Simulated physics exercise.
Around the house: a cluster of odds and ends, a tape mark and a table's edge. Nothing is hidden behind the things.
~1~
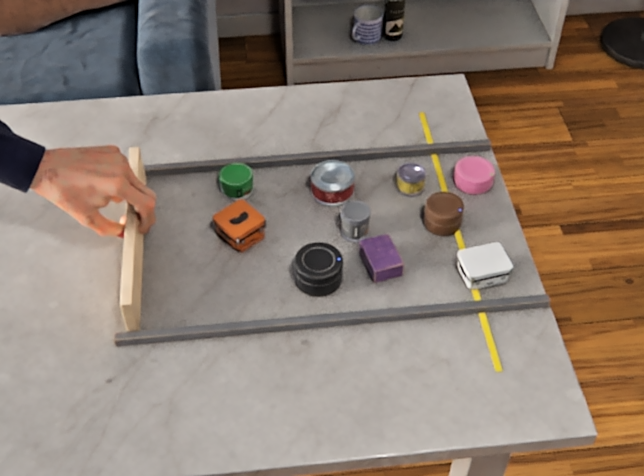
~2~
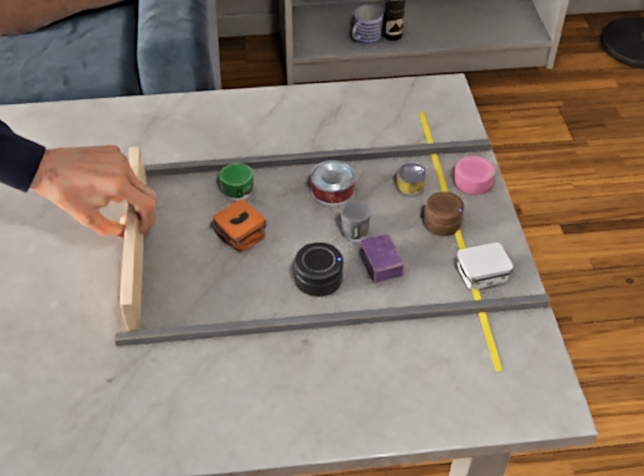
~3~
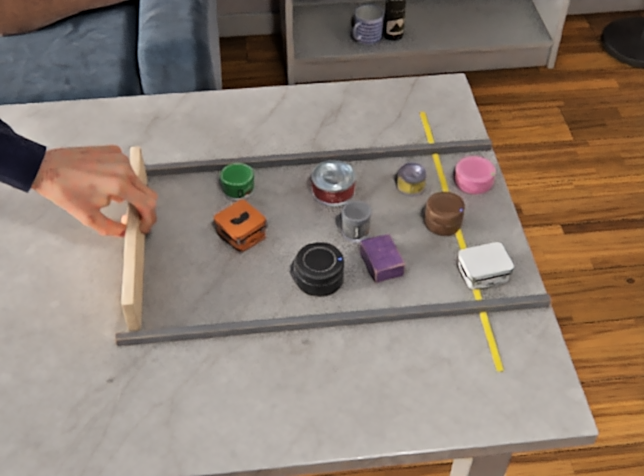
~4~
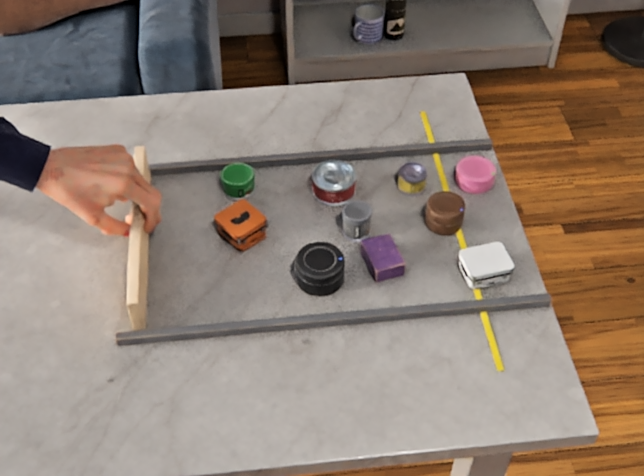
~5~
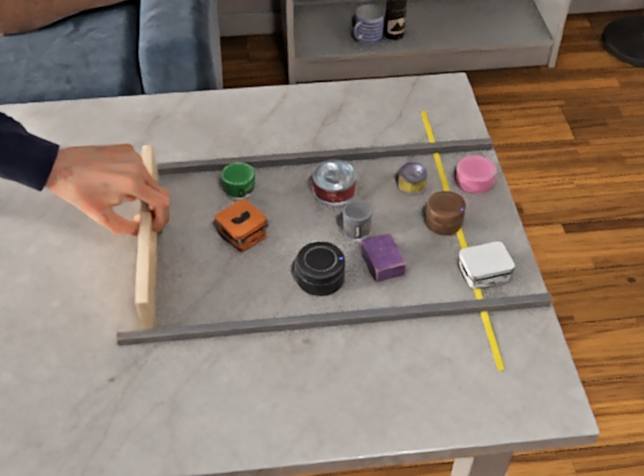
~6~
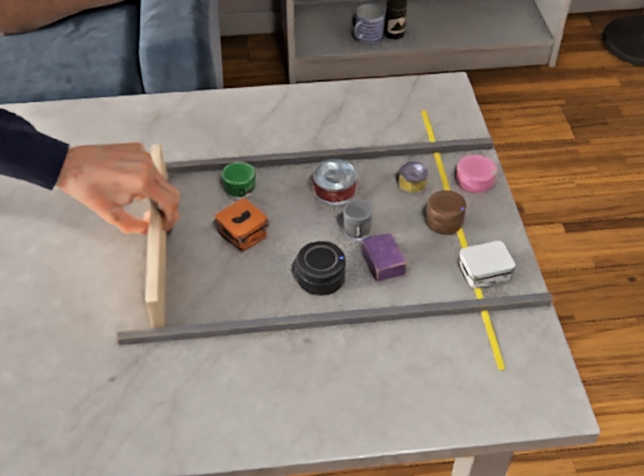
On a marble-topped table, a hand held a wooden board upright behind a scatter of small lids, tins and blocks, then slid it slightly right between two grey rails, while the objects stayed still.
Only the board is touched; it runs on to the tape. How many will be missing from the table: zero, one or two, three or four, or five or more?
As it turns out, the number that fall off is one or two.
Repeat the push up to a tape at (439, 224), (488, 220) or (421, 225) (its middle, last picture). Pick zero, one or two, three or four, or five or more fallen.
In that order: Zero; more than four; not one.
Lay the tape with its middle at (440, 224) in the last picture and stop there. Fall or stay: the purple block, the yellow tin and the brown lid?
The purple block does not fall, the yellow tin is kept, the brown lid goes over.
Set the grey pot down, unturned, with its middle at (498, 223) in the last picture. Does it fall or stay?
It comes down.
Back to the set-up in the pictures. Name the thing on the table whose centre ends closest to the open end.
The white case ends nearest.
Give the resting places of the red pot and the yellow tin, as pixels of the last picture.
Near (471, 185) and (487, 165).
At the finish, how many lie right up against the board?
The number is 4.
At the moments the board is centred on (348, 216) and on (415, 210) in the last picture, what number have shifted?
First 7, then 10.
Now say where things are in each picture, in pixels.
The first picture shows pink lid (474, 175); white case (484, 267); brown lid (444, 214); board (134, 234); tape (455, 224).
The second picture shows white case (484, 267); purple block (381, 258).
The third picture shows brown lid (445, 213); red pot (334, 183).
The fourth picture shows pink lid (475, 175); orange case (241, 226).
The fifth picture shows white case (486, 266); yellow tin (413, 179).
The sixth picture shows pink lid (476, 174); white case (486, 266); brown lid (446, 212); board (157, 231); tape (457, 222).
Soon after, none off yet; pink lid at rest near (476, 174); white case at rest near (486, 266); brown lid at rest near (446, 212).
After that, none off yet; pink lid displaced a little near (487, 171); white case displaced a little near (502, 271); brown lid displaced about its own width near (497, 206).
In the end, the number that fall off is one or two; gone, brown lid and pink lid.
